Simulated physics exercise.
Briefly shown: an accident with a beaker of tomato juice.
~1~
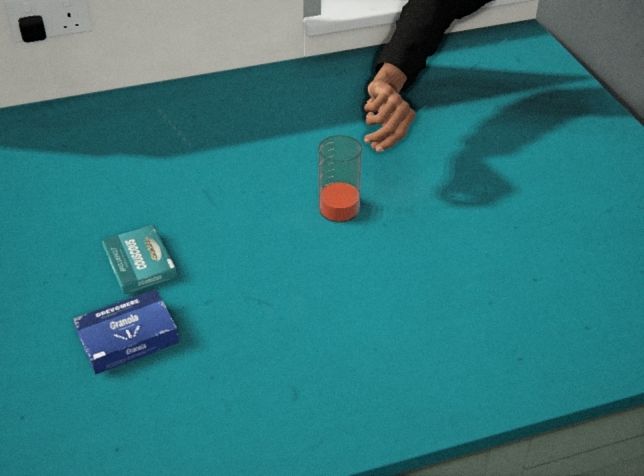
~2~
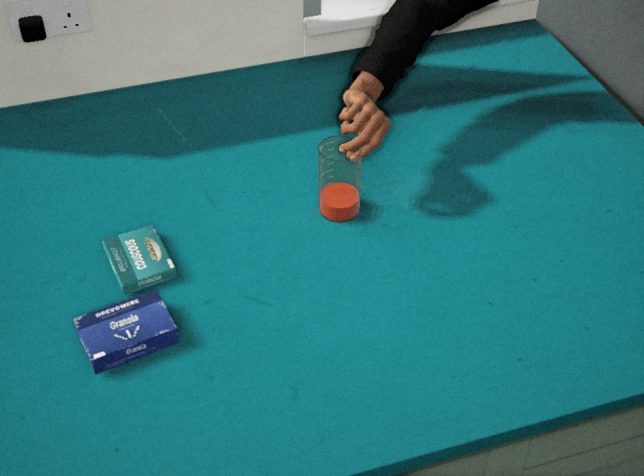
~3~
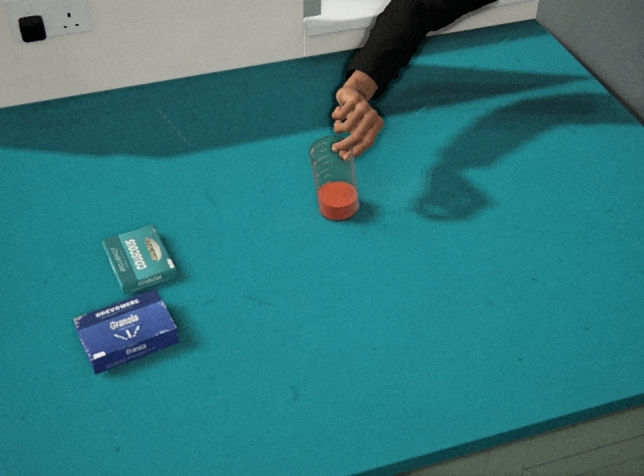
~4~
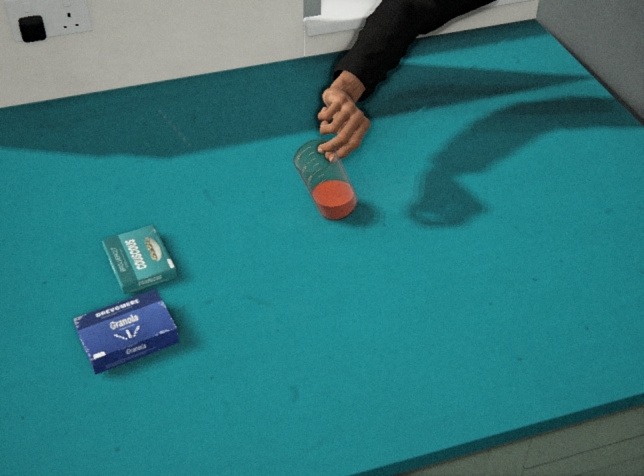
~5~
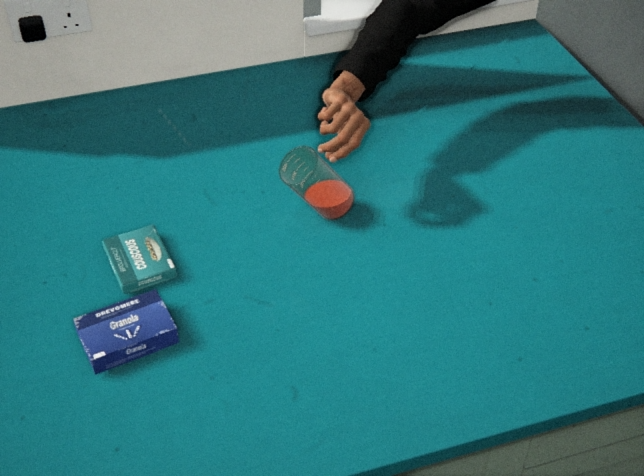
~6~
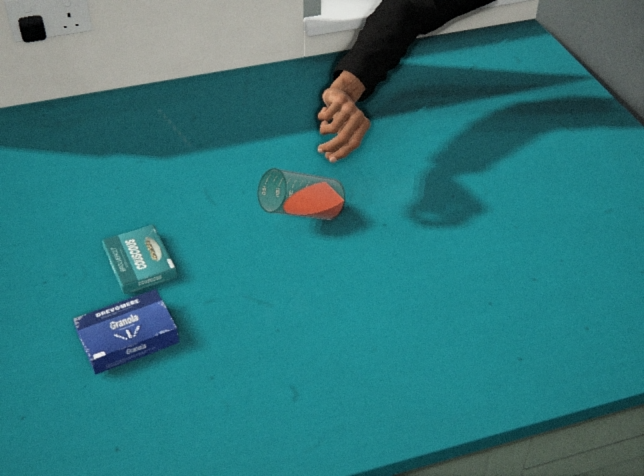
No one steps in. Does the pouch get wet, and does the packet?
At the end, the pouch needs wiping; the packet needs wiping.
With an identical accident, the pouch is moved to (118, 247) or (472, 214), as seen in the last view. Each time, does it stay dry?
Case 1 - it is touched; case 2 - it is not touched.
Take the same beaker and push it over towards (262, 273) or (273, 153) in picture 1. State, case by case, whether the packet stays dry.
For the first try it becomes wetted; for the other it is missed.
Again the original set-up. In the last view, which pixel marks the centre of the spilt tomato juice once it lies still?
Near (178, 281).
Soon after, the puddle covers about as much as a saucer; the pouch is wet; the packet is wet.
Later, the puddle covers about as much as a plate; the pouch is wet; the packet is wet.
In the end, the puddle covers about as much as a plate; the pouch is wet; the packet is wet.
